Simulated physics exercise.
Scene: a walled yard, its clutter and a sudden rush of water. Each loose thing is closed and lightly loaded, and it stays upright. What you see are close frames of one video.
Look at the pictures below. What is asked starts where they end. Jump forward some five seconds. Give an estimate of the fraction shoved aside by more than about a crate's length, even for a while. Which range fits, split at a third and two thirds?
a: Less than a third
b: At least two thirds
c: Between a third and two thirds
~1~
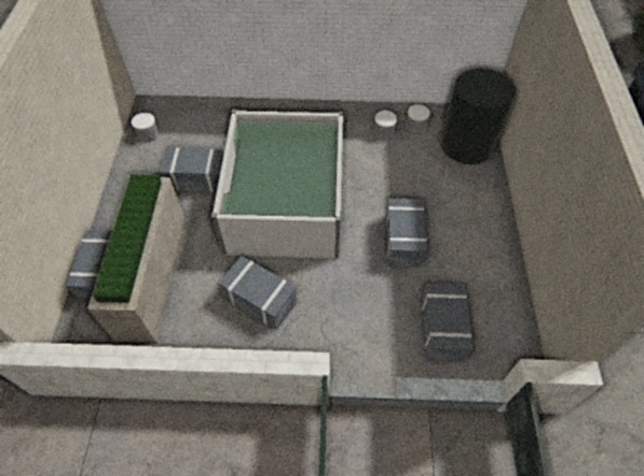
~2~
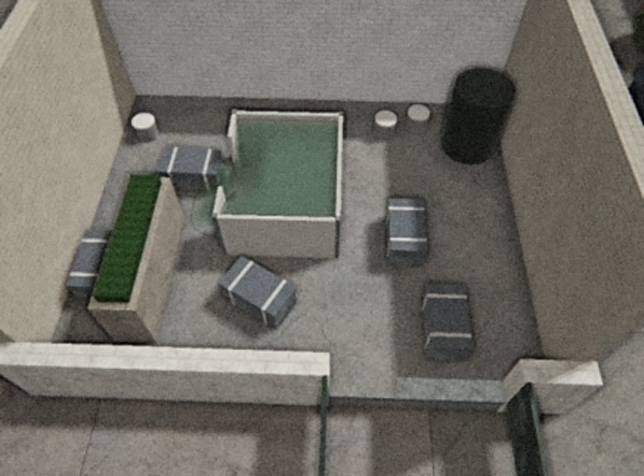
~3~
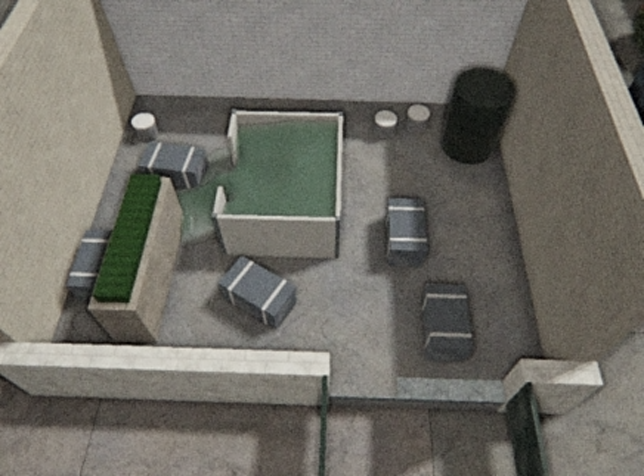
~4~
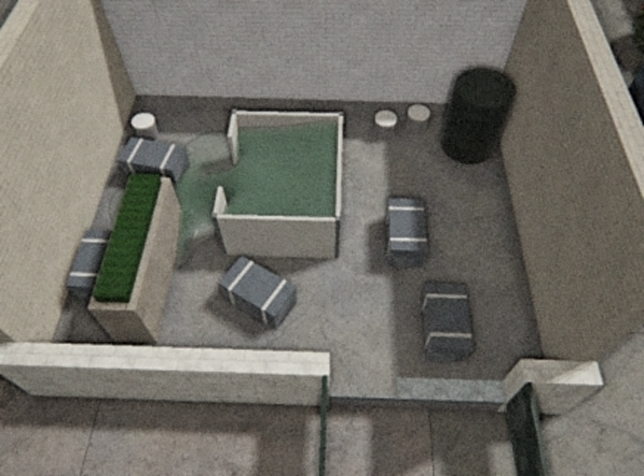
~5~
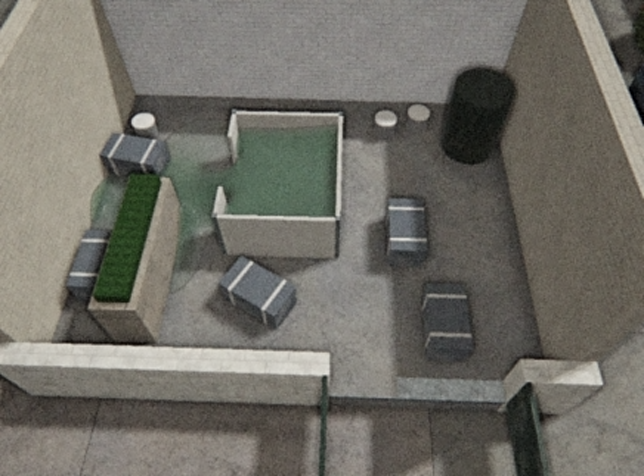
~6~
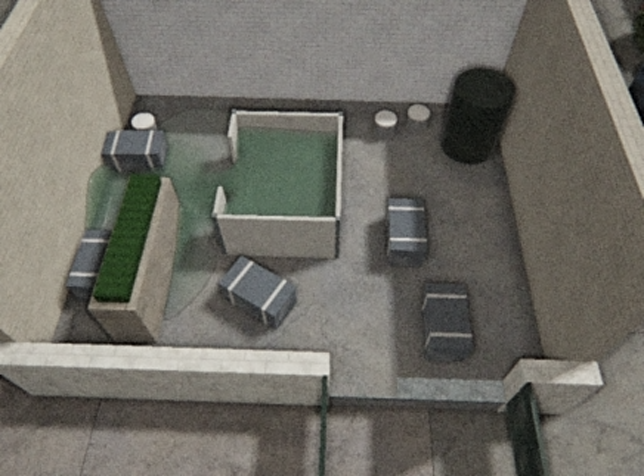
Answer: B.
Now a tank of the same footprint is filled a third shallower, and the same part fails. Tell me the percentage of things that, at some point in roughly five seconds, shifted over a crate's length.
Near 50 % of the lot.
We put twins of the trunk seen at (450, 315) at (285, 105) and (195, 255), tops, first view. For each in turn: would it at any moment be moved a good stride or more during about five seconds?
As listed: Swept aside, moved that far.
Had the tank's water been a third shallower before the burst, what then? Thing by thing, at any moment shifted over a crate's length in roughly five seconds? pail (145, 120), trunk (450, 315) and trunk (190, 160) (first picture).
One: Passed the mark. Two: Stayed below the mark. Three: Passed the mark.
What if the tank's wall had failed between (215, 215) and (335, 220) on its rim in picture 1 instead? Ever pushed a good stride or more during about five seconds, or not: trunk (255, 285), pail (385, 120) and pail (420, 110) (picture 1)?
Taking them in order, covered the distance, short of it, short of it.
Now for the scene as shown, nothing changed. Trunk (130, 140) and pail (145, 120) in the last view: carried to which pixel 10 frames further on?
Estimate: First at (224, 104), second at (210, 83), approximately.
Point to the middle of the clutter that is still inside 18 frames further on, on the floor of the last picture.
Their centre sits close to (357, 207) on the floor of the last picture.
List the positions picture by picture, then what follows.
A trunk at (192, 161), on the bottom; a pail at (143, 121), on the bottom; 0 of 8 have shifted, in the first frame.
A trunk at (190, 161), on the bottom, close to its start; a pail at (143, 121), on the bottom; 0 of 8 have shifted, in the second frame.
A trunk at (171, 157), on the bottom, close to its start; a pail at (143, 121), on the bottom; 1 of 8 have shifted, in the third frame.
A trunk at (151, 153), on the bottom, a stride from its start; a pail at (143, 121) rests on the ground; 1 of 8 have shifted, in the fourth frame.
A trunk at (132, 149) rests on the ground, a stride from its start; a pail at (143, 121), on the bottom; 1 of 8 have shifted, in the fifth frame.
A trunk at (132, 142), on the bottom, a stride from its start; a pail at (143, 121), on the bottom; 1 of 8 have shifted, in the sixth frame.
A moment on, 1 of 8 are well off their spots; 1 afloat.
Next, 2 of 8 are well off their spots; 2 afloat.
Later, 4 of 8 are well off their spots; 5 afloat.
In the end, 7 of 8 are well off their spots, and 7 have been at some point; 5 afloat.
